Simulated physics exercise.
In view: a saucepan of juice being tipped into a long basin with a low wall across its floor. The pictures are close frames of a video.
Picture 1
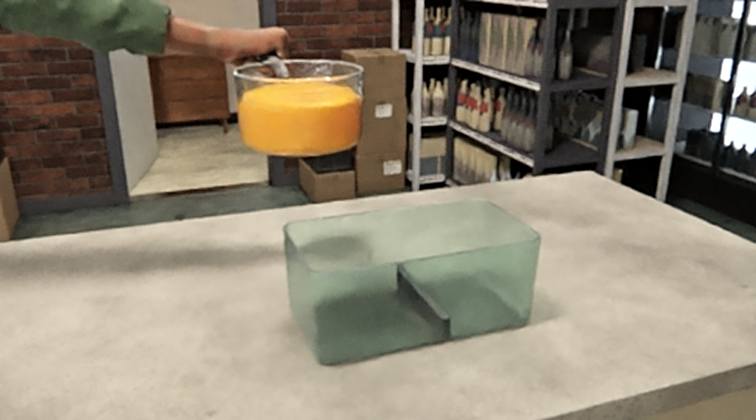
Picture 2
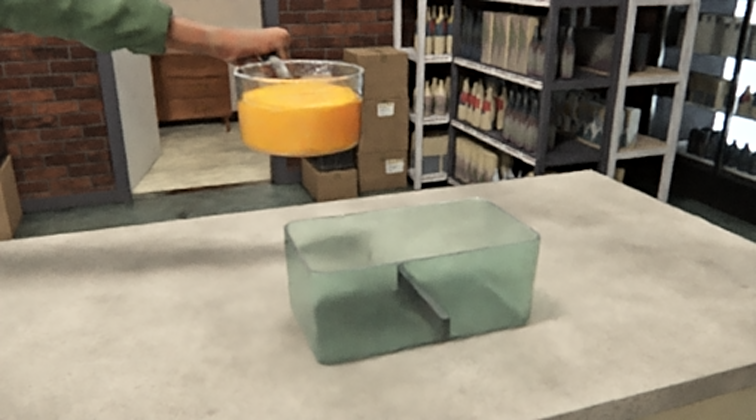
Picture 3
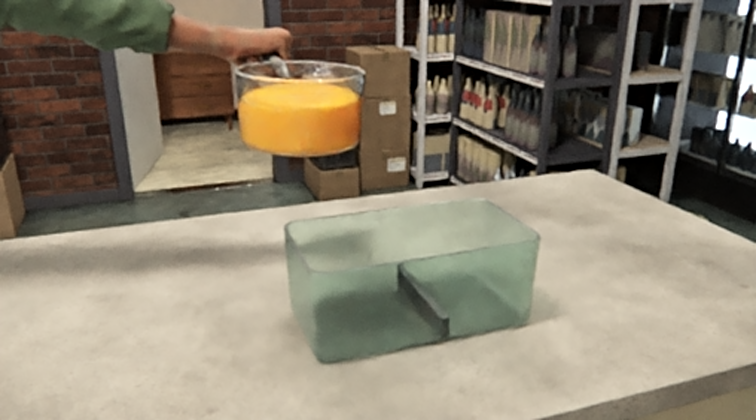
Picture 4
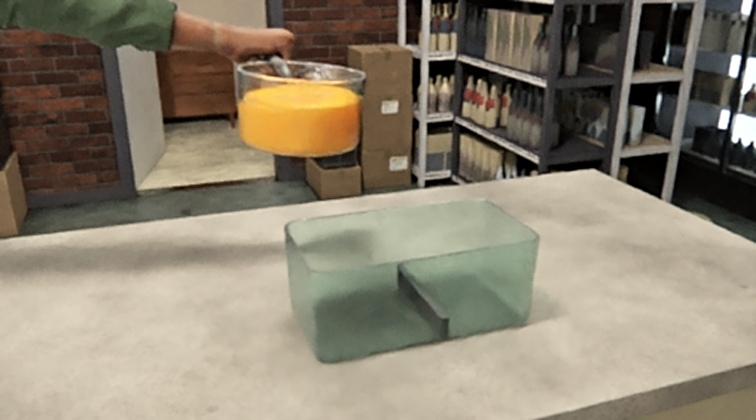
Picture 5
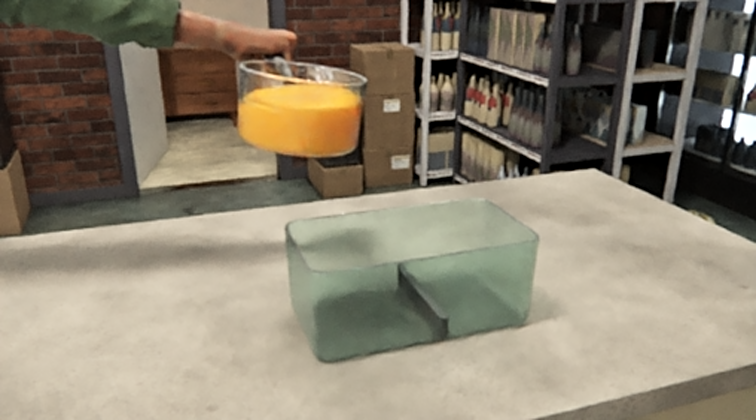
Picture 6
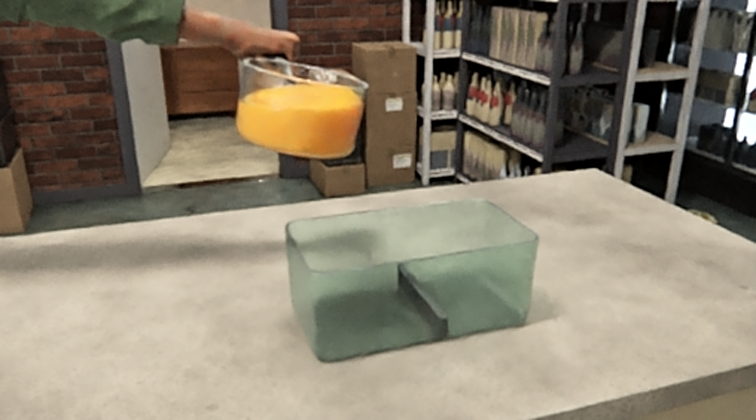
A hand slowly tilts a clear pan of orange juice rightward above a greenish basin.
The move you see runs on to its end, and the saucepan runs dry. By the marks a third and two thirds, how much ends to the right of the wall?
It comes to from a third to two thirds.
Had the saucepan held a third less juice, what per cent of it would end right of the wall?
Near 10 %.
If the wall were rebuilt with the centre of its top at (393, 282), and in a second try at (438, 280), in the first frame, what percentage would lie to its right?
In turn 75 and 10 in a hundred.
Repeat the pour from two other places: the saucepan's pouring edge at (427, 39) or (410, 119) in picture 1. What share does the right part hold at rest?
In turn 75 and 75 in a hundred.
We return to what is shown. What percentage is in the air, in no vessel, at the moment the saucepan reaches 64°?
Near 25 %.
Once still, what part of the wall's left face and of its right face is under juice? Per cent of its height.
The left part 60 per cent, the right part 50.
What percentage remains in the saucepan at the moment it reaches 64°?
Roughly 70 in a hundred.
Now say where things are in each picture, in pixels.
In the first frame, it leans 0°; its right rim is at (359, 68); the juice meets the walls at (239, 97) and (355, 90); the long basin's rim runs from (296, 249) to (512, 218); the wall's top is at (421, 292).
In the second frame, it leans 1°; its right rim is at (360, 69); the juice meets the walls at (240, 98) and (356, 91).
In the third frame, it leans 2°; its right rim is at (360, 71); the juice meets the walls at (241, 98) and (356, 91).
In the fourth frame, it leans 5°; its right rim is at (361, 75); the juice meets the walls at (241, 99) and (356, 92).
In the fifth frame, it leans 8°; its right rim is at (363, 79); the juice meets the walls at (241, 100) and (357, 93).
In the sixth frame, it leans 13°; its right rim is at (364, 85); the juice meets the walls at (241, 100) and (358, 94).
A moment on, the saucepan is tipped part way and 69 per cent is still to pour, 4 is left of the wall and 0 right of it.
Next, the saucepan is tipped on its side and 16 per cent is still to pour, 29 is left of the wall and 40 right of it.
Then the saucepan is tipped right over and 1 per cent is still to pour, 55 is left of the wall and 42 right of it.
Later the saucepan is tipped right over and 0 per cent is still to pour, 56 is left of the wall and 43 right of it.
In the end 56 per cent lies left of the wall, 43 right of it and 1 outside.
